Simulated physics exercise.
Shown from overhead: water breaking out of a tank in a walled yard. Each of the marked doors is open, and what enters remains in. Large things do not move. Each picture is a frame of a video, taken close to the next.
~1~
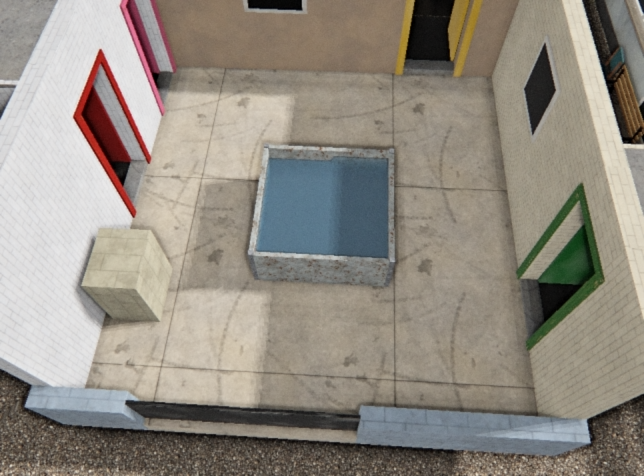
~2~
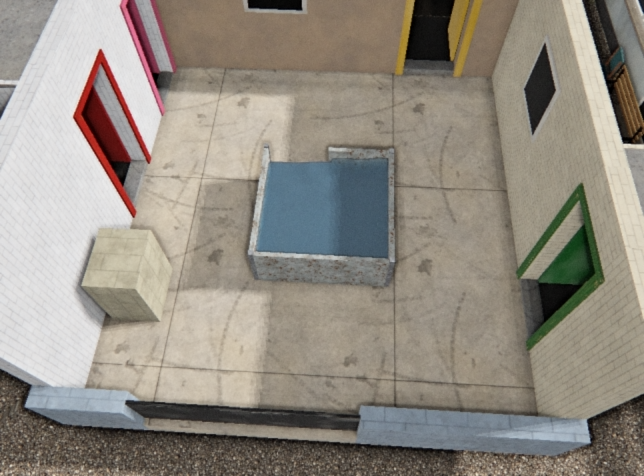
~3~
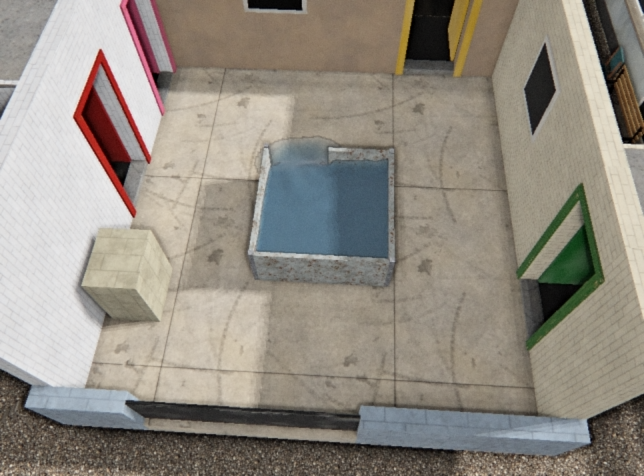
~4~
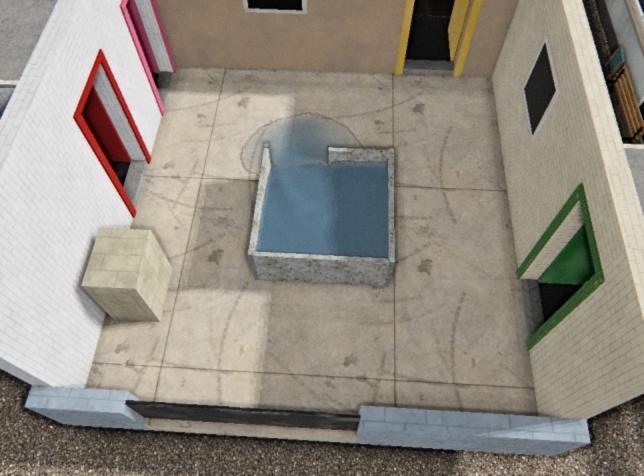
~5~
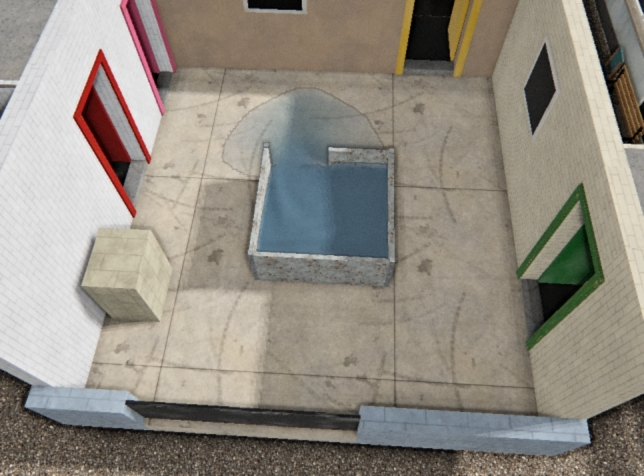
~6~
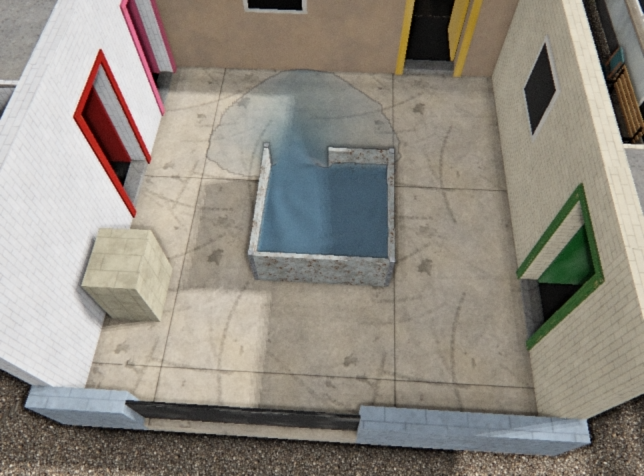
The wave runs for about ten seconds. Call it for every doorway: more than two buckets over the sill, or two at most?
My call: The yellow door two at most; the red door two at most; the green door two at most; the pink door more than two.
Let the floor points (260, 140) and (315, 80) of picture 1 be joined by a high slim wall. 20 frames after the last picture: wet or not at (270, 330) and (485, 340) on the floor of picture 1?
Not wet, not wet.
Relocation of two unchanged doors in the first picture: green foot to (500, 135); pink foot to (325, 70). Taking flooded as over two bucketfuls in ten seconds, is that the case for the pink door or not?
Logged - pink door ends up higher.
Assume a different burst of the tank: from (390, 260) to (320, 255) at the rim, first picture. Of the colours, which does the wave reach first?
Answer: The one in green.
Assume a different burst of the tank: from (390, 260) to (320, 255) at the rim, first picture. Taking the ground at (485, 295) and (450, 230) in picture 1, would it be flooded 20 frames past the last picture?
First place drenched, second place drenched.
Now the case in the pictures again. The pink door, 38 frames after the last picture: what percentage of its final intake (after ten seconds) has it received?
I get 80 per cent.
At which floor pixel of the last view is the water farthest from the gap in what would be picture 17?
At about (489, 84).
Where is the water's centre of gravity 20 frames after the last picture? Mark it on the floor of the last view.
Around (318, 151).
A moment on, water covers 25 % of the floor; the yellow door not reached, the red door not reached, the green door not reached, the pink door not reached.
Next, water covers 30 % of the floor; the yellow door wet at the sill, nothing in, the red door not reached, the green door not reached, the pink door over two buckets in.
Then, water covers 40 % of the floor; the yellow door wet at the sill, nothing in, the red door wet at the sill, nothing in, the green door not reached, the pink door far over two buckets in.
Later, water covers 75 % of the floor; the yellow door wet at the sill, nothing in, the red door wet at the sill, nothing in, the green door wet at the sill, nothing in, the pink door far over two buckets in.
In the end, water covers 95 % of the floor; the yellow door wet at the sill, nothing in, the red door wet at the sill, nothing in, the green door wet at the sill, nothing in, the pink door far over two buckets in.
